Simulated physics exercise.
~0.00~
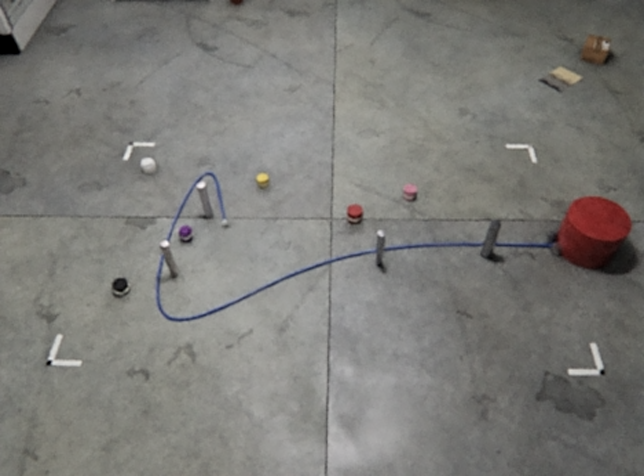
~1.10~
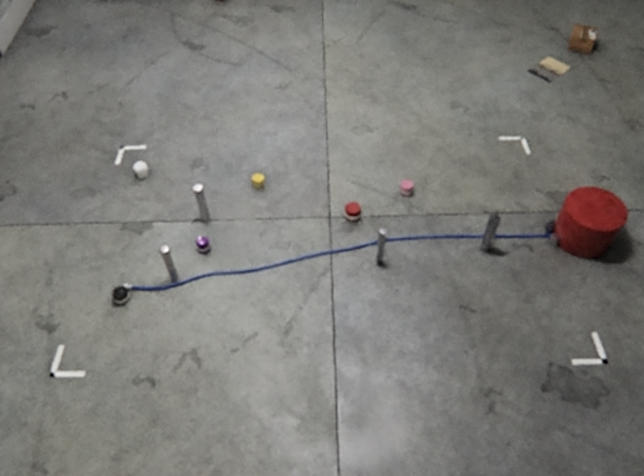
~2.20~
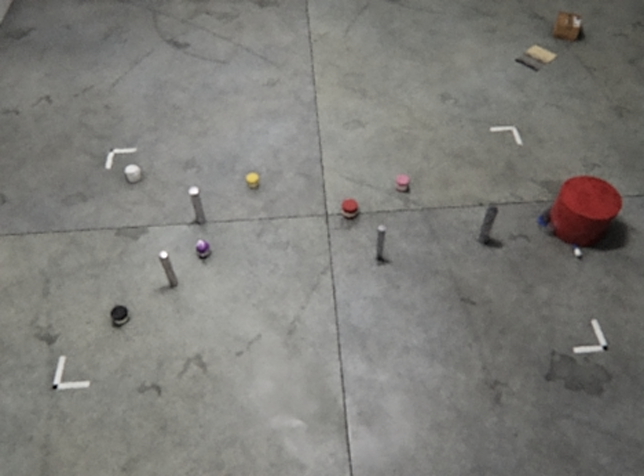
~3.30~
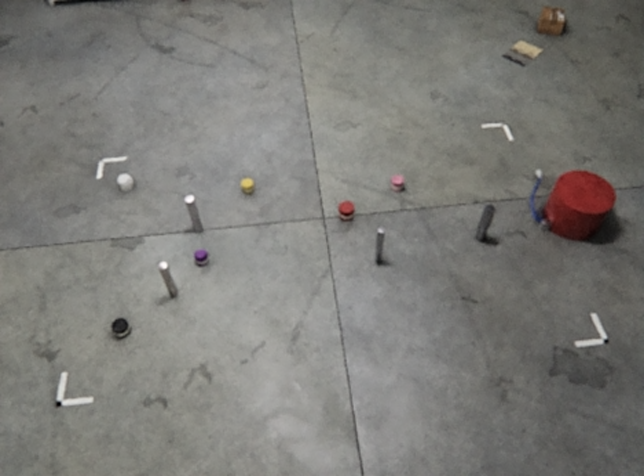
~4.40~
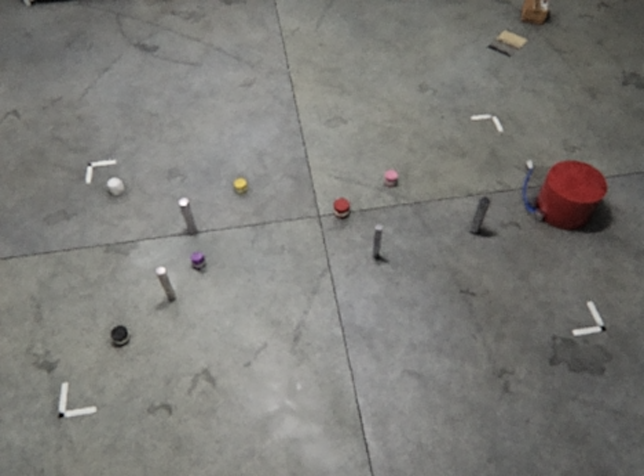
A blue cable runs from a red drum at the right, past upright metal posts, and curls around the two posts at the left, among small, colored containers on a concrete floor. It draws in toward the drum, its loop flattening into a gently bending line that reaches back to the black tin, while the purple jar shifts a little to the right. The cable then slides away rightward, leaving the black tin slightly nearer the viewer. The white, yellow, red and pink containers stay put. Finally, only a short end remains out, sticking up beside the drum.
